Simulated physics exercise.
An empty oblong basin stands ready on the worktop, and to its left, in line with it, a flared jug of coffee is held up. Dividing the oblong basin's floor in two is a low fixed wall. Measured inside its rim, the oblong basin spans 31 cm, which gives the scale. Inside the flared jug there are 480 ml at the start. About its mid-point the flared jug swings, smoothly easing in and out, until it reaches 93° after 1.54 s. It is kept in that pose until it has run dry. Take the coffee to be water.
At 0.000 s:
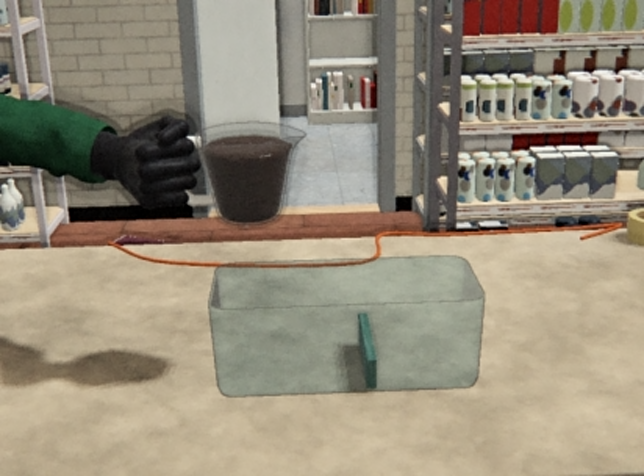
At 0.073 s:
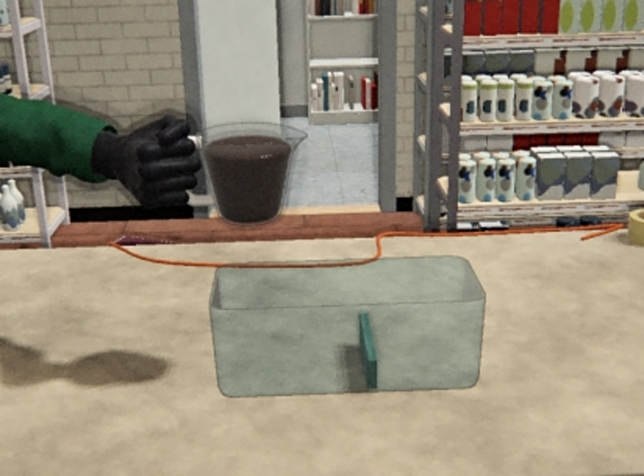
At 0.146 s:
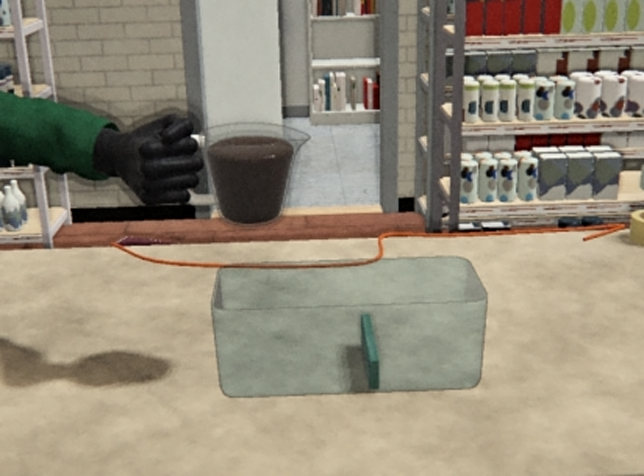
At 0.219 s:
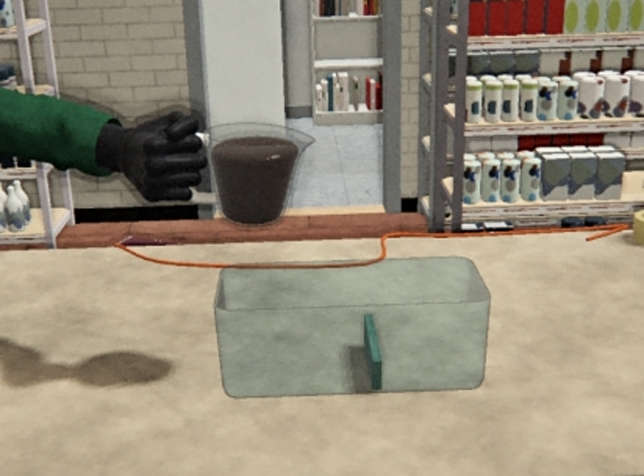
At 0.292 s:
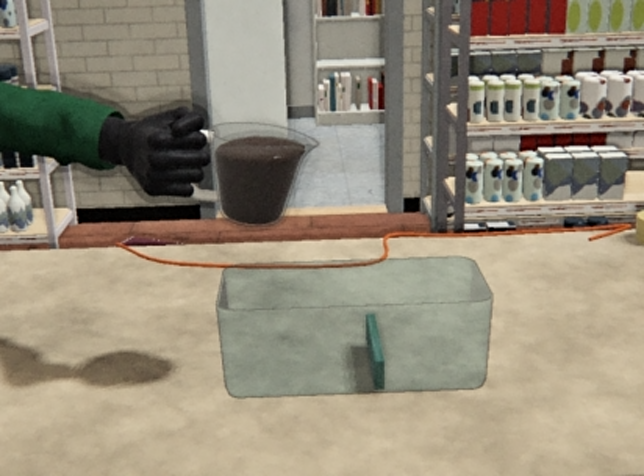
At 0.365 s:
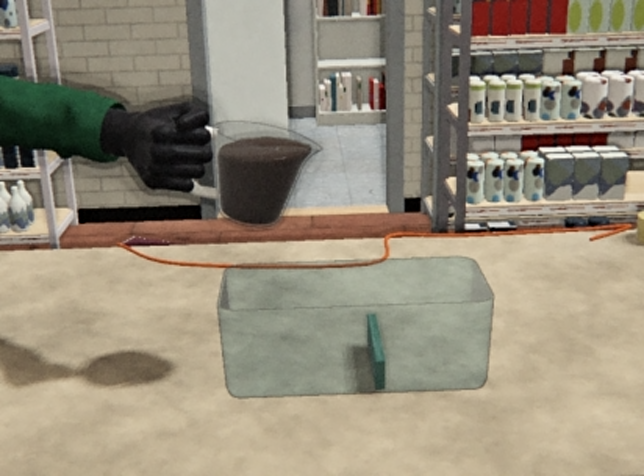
The clip opens on a gloved hand in a green sleeve holding a clear, flared jug of dark liquid upright, above and behind an empty oblong basin on a worktop. The hand then gradually tilts the jug slightly to the right, its dark contents staying inside, while the basin remains empty.
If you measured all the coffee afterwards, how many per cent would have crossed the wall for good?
Around 54 per cent would have crossed.
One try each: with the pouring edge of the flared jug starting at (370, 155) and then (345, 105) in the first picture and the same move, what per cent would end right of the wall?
Some 95 and 95 per cent, in that order.
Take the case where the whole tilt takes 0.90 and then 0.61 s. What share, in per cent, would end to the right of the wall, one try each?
Roughly 45 per cent the first time and 35 per cent the second.
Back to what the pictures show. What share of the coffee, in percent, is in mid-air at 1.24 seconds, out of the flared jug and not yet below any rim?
Something like 14 per cent is in the air then.
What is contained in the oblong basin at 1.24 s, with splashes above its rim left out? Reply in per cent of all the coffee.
Reading: Approx. 64 %.
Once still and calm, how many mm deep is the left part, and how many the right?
Depths at rest: Left around 10 mm, right around 16 mm.
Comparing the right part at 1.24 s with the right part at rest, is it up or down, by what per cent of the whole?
It climbs by roughly 7 per cent.
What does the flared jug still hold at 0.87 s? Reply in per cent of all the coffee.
Roughly 72 %.
Then, 0.87 s in, the tilt is 56° and 72 per cent is still to pour, 2 is left of the wall and 9 right of it.
Then, 1.24 s in, the tilt is 84° and 21 per cent is still to pour, 17 is left of the wall and 47 right of it.
Then, 1.62 s in, the tilt is 93° and 1 per cent is still to pour, 43 is left of the wall and 53 right of it.
Then, 2.04 s in, the tilt is 93° and 0 per cent is still to pour, 45 is left of the wall and 54 right of it.
Finally, 45 per cent lies left of the wall, 54 right of it and 1 outside.
